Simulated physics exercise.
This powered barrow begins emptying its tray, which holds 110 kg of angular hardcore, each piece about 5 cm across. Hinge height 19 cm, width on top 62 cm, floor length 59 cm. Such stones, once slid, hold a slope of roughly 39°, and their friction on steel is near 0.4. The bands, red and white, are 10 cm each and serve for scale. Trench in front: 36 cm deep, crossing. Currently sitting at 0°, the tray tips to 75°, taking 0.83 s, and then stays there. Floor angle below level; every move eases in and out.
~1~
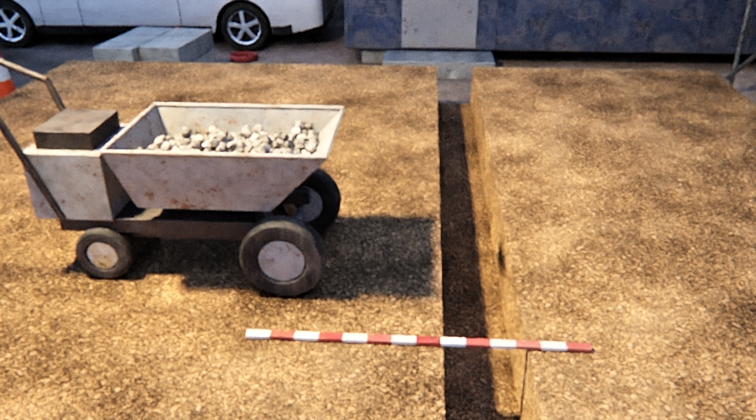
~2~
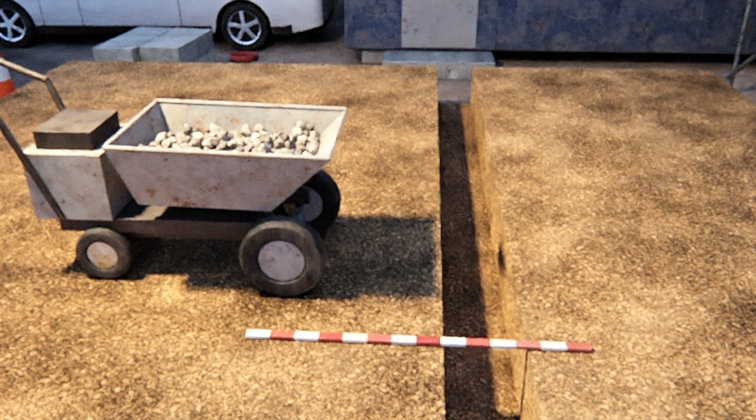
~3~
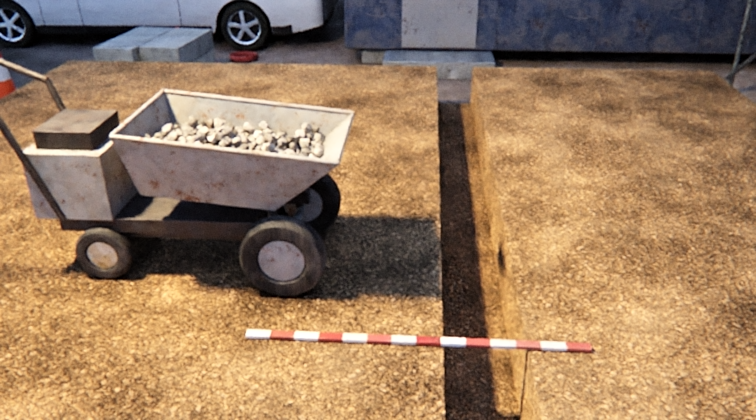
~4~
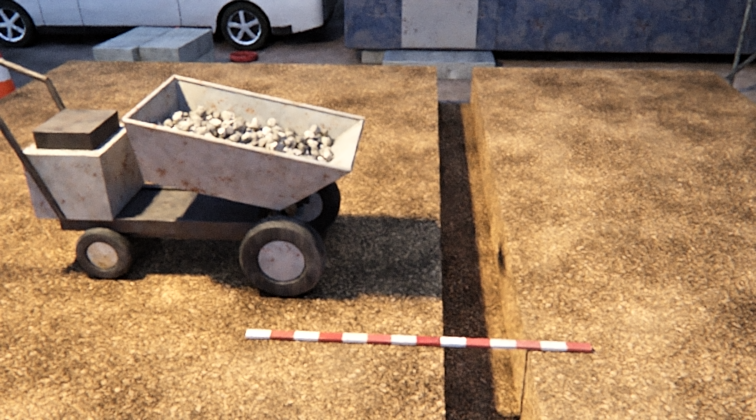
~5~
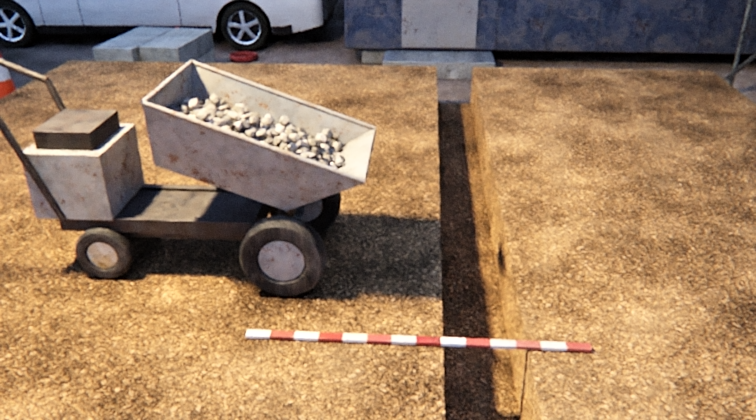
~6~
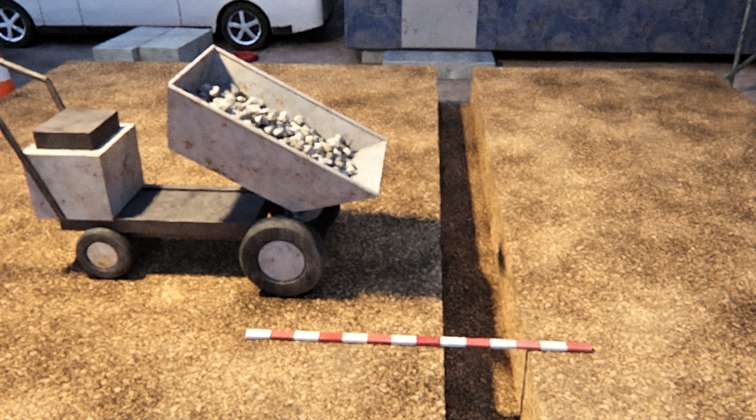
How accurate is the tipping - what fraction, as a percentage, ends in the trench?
Close to 67 in every hundred.
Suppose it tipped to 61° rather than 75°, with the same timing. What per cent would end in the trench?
Some 50% would finish there.
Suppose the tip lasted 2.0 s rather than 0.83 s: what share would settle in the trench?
About 60%.
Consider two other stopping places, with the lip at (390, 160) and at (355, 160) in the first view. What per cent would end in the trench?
Estimates: 85 % then 100 %.
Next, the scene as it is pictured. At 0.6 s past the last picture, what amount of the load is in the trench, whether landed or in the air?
Close to 15 per cent at that time.
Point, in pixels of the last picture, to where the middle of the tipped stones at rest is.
Their middle lands near (472, 311).
Then, 0.3 s after the last picture the floor is at 63°, 100 % in the tray; the foremost stones are at (396, 229).
Then, 0.6 s after the last picture the floor is at 75°, 72 % in the tray, 14 % short of the trench, 14 % in the trench; the foremost stones are at (484, 297).
Then, 0.9 s after the last picture the floor is at 75°, 24 % in the tray, 18 % short of the trench, 57 % in the trench, 1 % past the trench; the foremost stones are at (542, 278).
Then, 2.9 s after the last picture the floor is at 75°, 15 % in the tray, 17 % short of the trench, 67 % in the trench, 1 % past the trench; the foremost stones are at (562, 273).
